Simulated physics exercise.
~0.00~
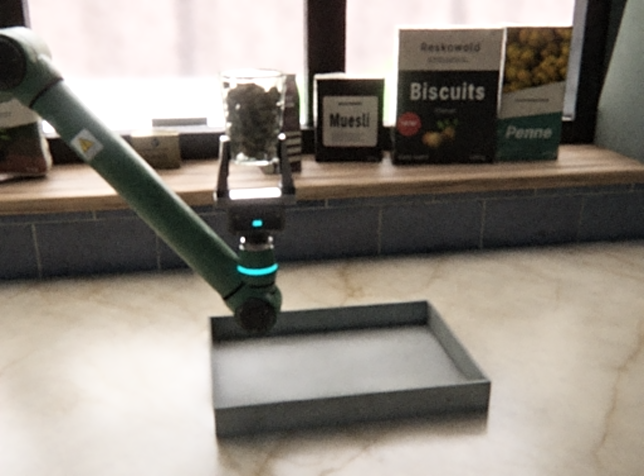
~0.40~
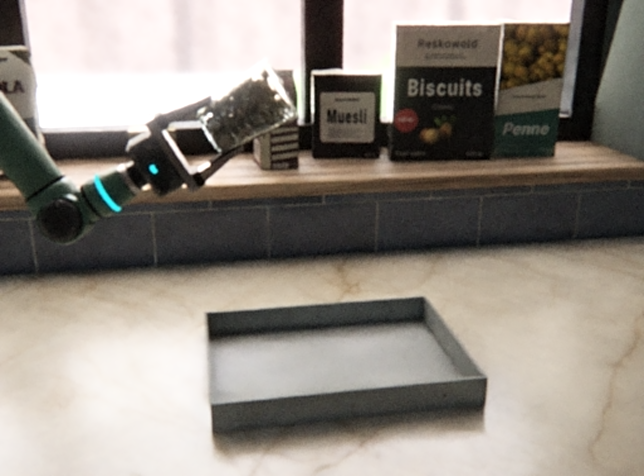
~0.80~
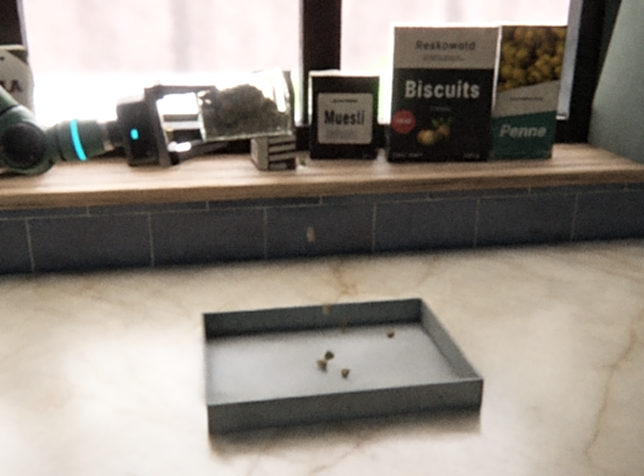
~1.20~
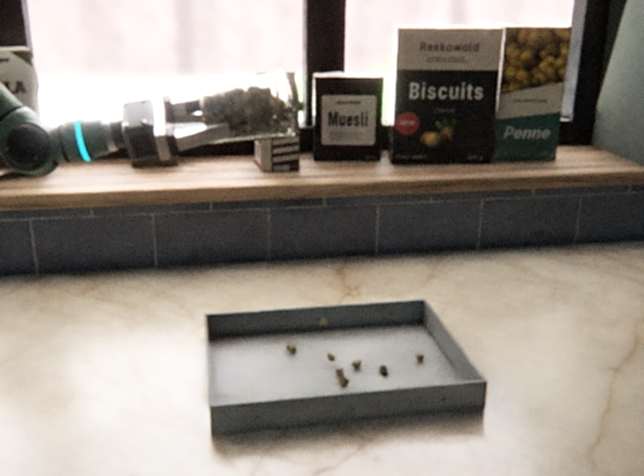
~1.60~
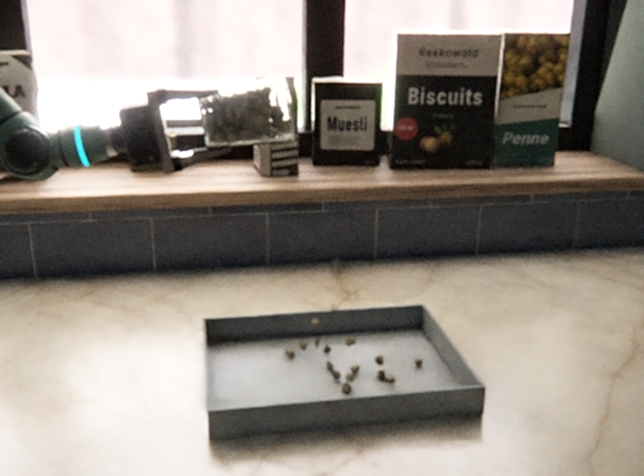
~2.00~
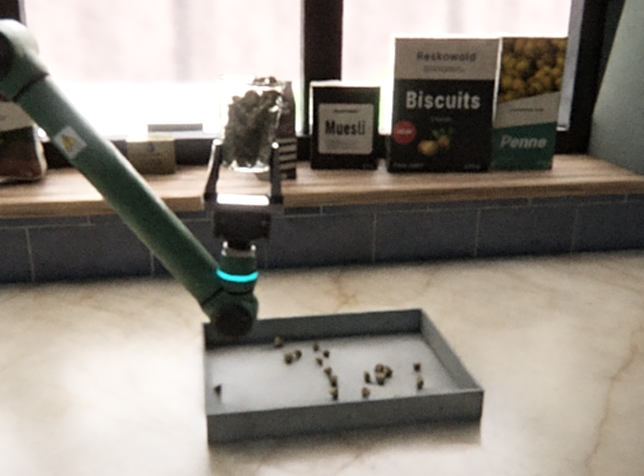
In this clip, a green robot arm holding a clear tumbler of small pebbles tips it onto its side above a grey tray on a marble-look surface, and a few pebbles drop into the tray before the arm swings the still well-filled tumbler back upright.
